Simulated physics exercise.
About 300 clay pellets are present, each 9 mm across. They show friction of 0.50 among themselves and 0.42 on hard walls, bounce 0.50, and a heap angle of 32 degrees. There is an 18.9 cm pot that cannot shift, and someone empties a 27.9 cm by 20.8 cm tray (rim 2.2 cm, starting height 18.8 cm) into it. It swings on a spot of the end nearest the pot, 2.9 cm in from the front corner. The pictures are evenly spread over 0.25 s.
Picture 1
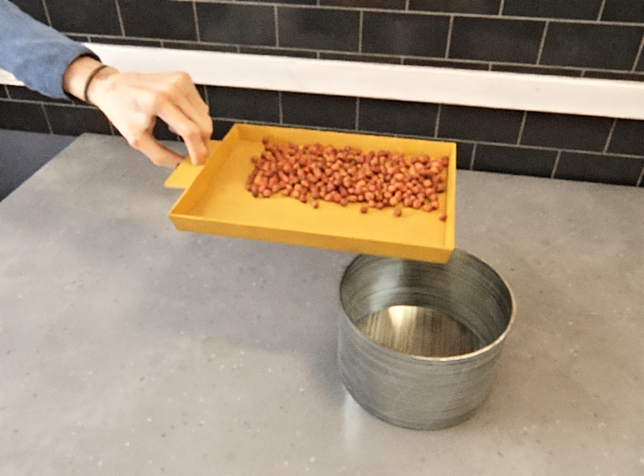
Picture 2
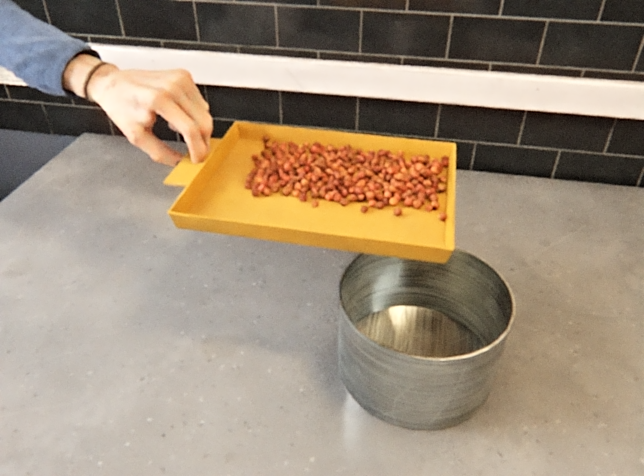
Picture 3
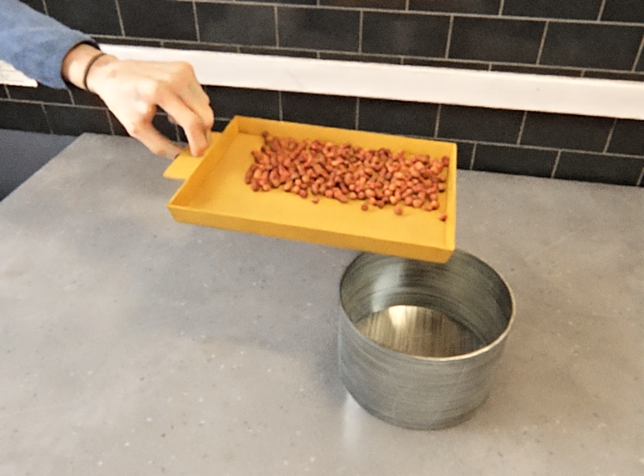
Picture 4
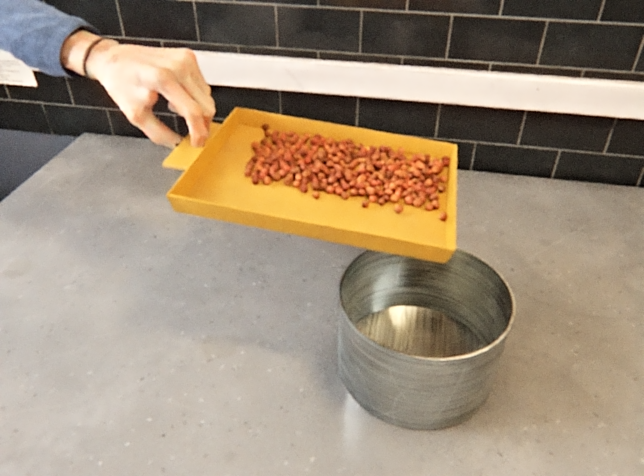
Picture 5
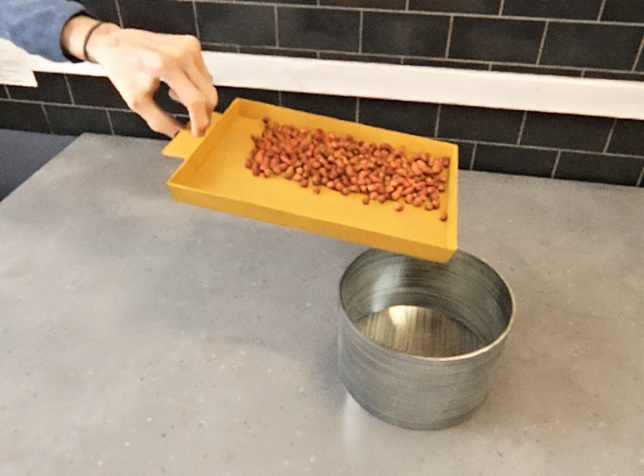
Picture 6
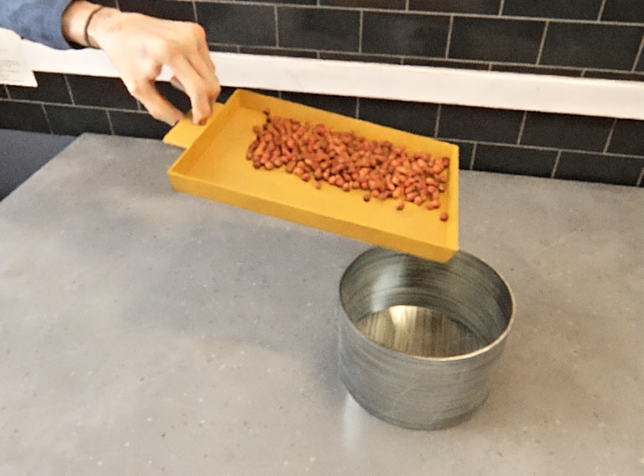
A hand in a blue sleeve, with a dark band at the wrist, holds a yellow tray above a grey counter, seen from slightly above before black tiles. Reddish-brown pellets lie heaped toward the tray's right side, above and behind a round, empty metal pot. The hand slowly raises the tray's left end, tilting it gently down toward the right, while the pellets barely shift and the view stays still.
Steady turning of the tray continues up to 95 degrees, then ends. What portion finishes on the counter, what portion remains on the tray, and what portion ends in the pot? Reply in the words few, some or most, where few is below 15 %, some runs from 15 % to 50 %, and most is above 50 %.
Shares - counter: Most; left on the tray: Few; pot: Some.
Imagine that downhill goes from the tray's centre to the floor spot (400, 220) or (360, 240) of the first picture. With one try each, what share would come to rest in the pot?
Near 75 and 85 percent, in that order.
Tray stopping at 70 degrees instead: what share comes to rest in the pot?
Around 0 per cent, then.
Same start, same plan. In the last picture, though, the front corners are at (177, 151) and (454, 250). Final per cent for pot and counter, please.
Pot 65 % / counter 35 %.
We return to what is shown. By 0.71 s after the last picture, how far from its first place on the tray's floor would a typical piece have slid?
By then it sits near 4 cm from where it began.
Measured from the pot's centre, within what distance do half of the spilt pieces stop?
Roughly 18 cm from the centre.
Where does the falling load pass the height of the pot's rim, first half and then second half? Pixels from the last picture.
(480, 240) first, (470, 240) later, roughly.
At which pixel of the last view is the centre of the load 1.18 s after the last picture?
Somewhere about (444, 154) in the last view.
Then, 0.71 s after the last picture, tilt 50 degrees; the tray holds 100 %, the pot 0 %.
Then, 1.18 s after the last picture, tilt 76 degrees; the tray holds 95 %, the pot 0 %.
Then, 1.73 s after the last picture, tilt 95 degrees; the tray holds 25 %, the pot 15 %.
In the end, counter 70 %, tray 0 %, pot 30 %.
